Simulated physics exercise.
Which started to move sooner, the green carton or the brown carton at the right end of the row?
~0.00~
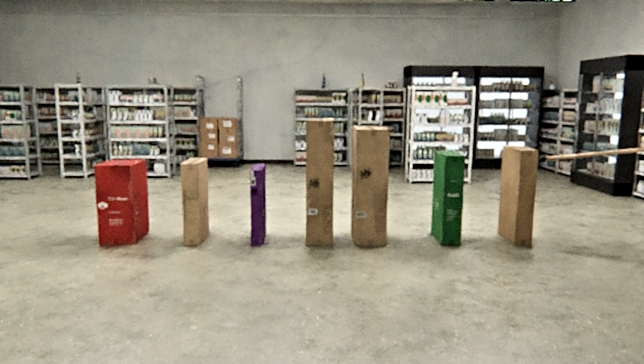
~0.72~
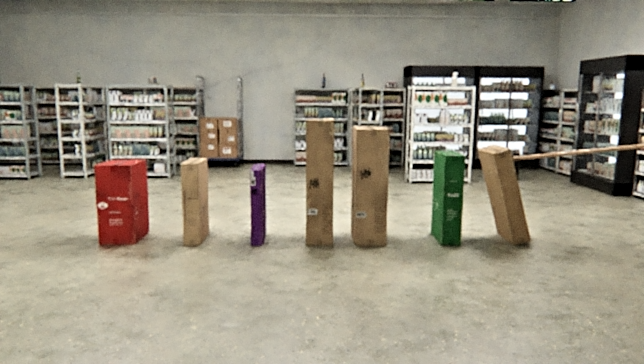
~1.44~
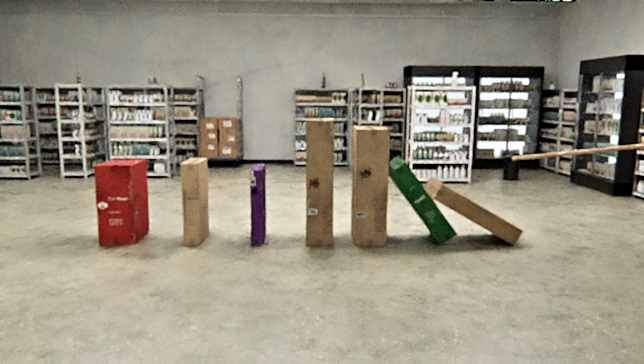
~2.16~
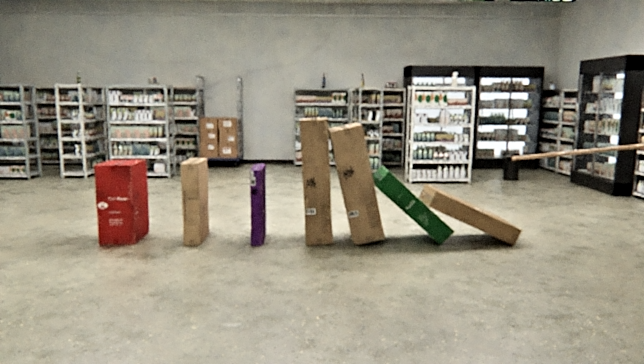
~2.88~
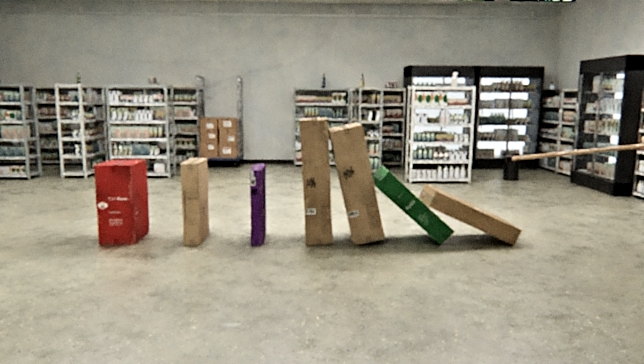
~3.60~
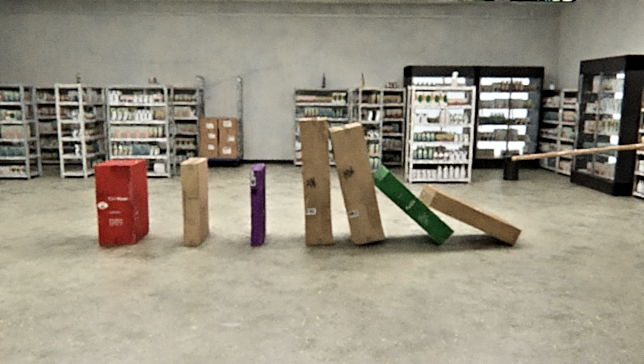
The brown carton at the right end started to move first, and the green carton only began tipping after that.
